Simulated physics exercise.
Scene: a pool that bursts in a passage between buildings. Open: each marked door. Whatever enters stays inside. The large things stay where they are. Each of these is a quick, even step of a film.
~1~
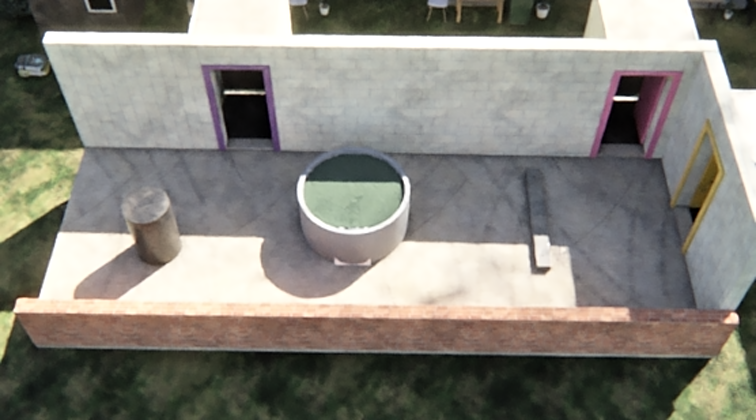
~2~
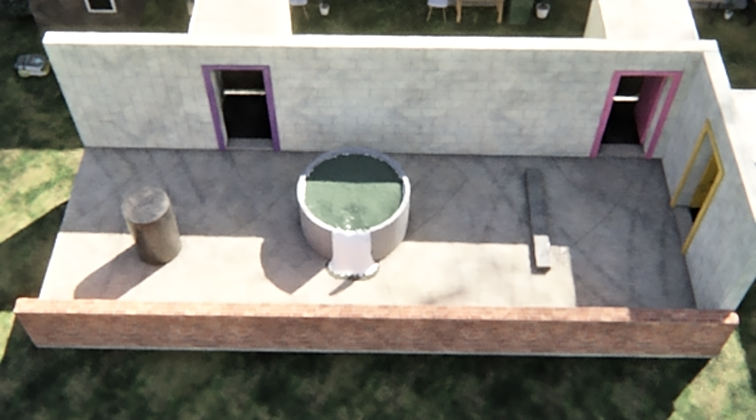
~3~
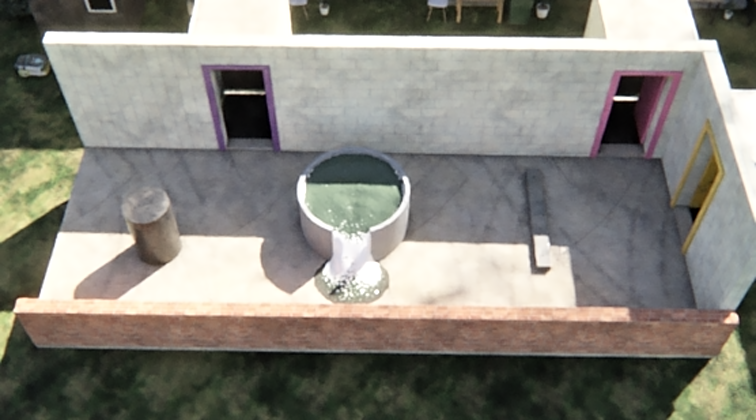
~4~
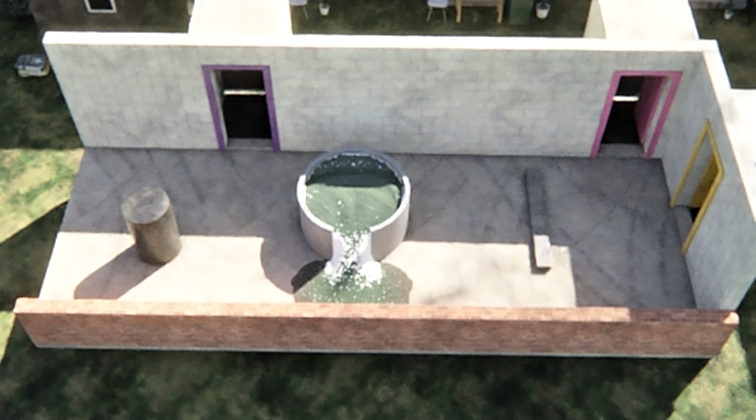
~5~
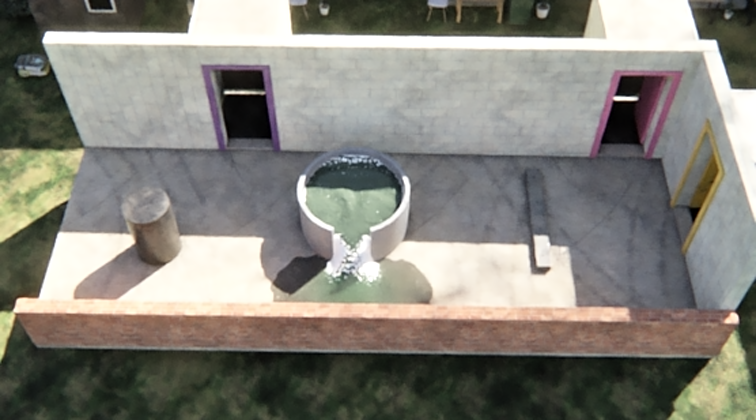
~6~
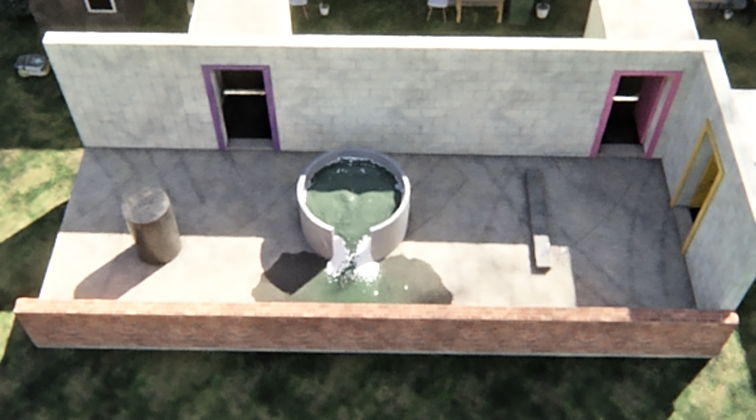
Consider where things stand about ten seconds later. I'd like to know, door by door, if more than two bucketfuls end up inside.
Outcome: The purple door will not go over two buckets; the pink door will not go over two buckets; the yellow door will not go over two buckets.
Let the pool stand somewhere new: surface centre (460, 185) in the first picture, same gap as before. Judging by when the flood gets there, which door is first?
First: The yellow door.
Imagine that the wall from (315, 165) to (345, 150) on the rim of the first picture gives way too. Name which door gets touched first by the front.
The purple one, I reckon.
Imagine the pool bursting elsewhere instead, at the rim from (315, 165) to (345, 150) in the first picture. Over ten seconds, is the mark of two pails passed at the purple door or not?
In that case the purple door exceeds the limit.
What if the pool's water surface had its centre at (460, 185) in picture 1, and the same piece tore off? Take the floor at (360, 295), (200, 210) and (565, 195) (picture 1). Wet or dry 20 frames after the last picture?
First spot gets drenched, second spot gets drenched, third spot stays unwetted.
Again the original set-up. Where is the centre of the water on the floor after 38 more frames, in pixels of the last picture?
It is near (418, 244).
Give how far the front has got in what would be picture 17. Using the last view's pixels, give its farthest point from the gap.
About (678, 334).
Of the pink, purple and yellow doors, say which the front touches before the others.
Result: The door marked yellow.
A moment on, water covers 15 % of the floor; the purple door not reached, the pink door not reached, the yellow door not reached.
Next, water covers 35 % of the floor; the purple door not reached, the pink door not reached, the yellow door not reached.
Then, water covers 50 % of the floor; the purple door not reached, the pink door not reached, the yellow door wet at the sill, nothing in.
Later, water covers 70 % of the floor; the purple door wet at the sill, nothing in, the pink door wet at the sill, nothing in, the yellow door under two buckets in.
In the end, water covers 85 % of the floor; the purple door wet at the sill, nothing in, the pink door under two buckets in, the yellow door under two buckets in.
